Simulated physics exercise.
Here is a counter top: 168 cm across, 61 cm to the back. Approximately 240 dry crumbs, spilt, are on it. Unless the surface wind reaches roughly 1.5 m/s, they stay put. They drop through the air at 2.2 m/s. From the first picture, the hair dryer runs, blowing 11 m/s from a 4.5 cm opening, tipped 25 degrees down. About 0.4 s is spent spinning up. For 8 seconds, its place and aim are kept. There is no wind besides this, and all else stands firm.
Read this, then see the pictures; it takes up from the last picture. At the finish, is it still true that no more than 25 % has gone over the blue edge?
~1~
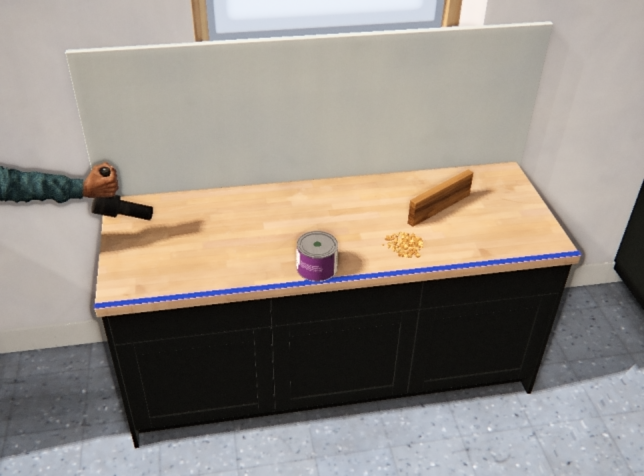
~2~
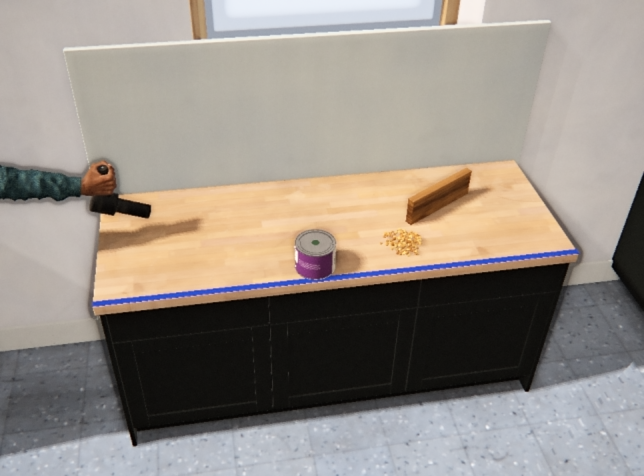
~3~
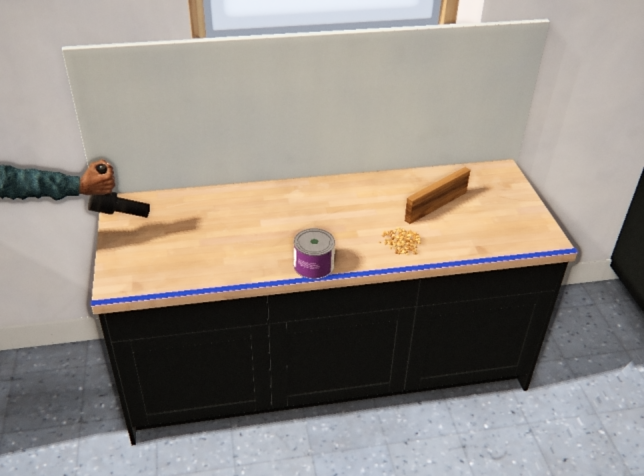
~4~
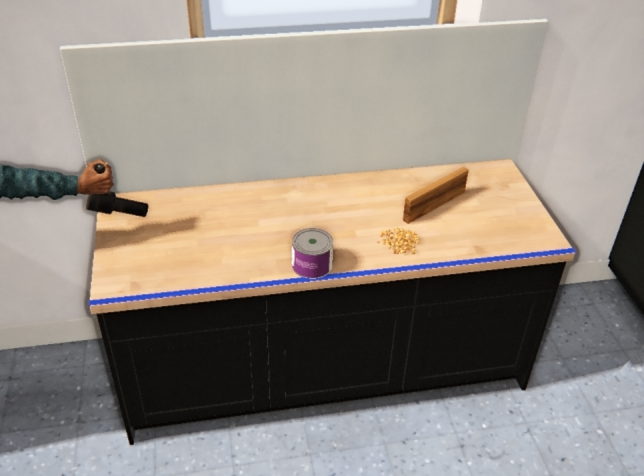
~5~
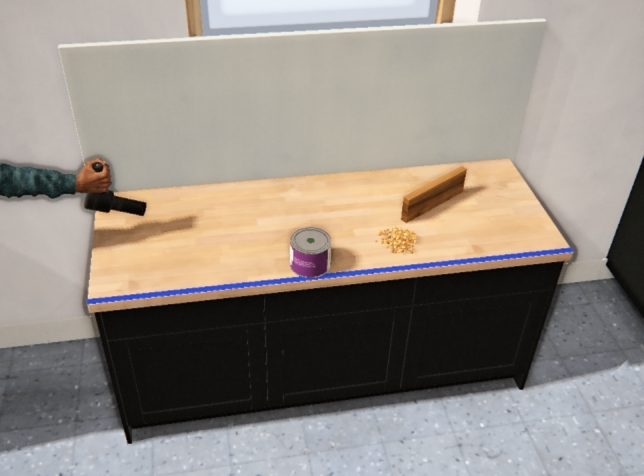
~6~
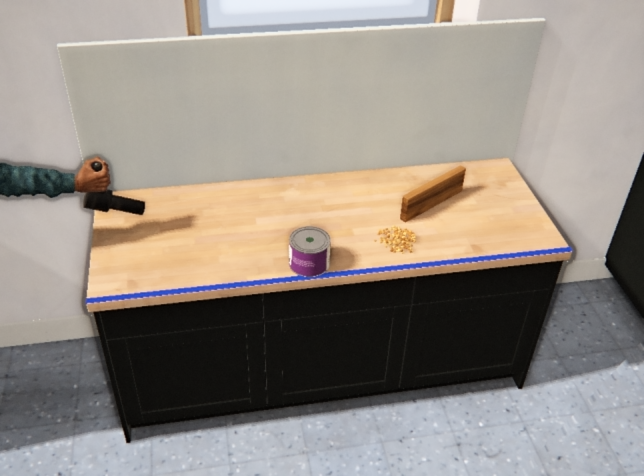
No, more than that has gone.
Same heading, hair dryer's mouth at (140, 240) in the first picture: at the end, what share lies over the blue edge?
My estimate is close to 20 percent.
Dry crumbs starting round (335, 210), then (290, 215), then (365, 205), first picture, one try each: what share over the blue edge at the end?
First try 0 %, second 0 %, third 0 %.
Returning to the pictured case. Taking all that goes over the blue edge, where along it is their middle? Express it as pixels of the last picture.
The halfway point of the crossings is around (519, 257) in the last picture.
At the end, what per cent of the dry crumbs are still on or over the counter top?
Around 40 per cent.
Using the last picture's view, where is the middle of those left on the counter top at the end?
Centre: Approx. (523, 228) px, last frame.
Then, 1.2 s after the last picture, 7 % are over the blue edge; the middle of those still in play is near (521, 245); 7 % have settled or left.
Then, 2.2 s after the last picture, 42 % are over the blue edge; the middle of those still in play is near (527, 230); 48 % have settled or left.
Then, 4.0 s after the last picture, 45 % are over the blue edge; the middle of those still in play is near (527, 230); 62 % have settled or left.
Then, 7.6 s after the last picture, at the end, 48 % are over the blue edge; the middle of those still in play is near (523, 228).
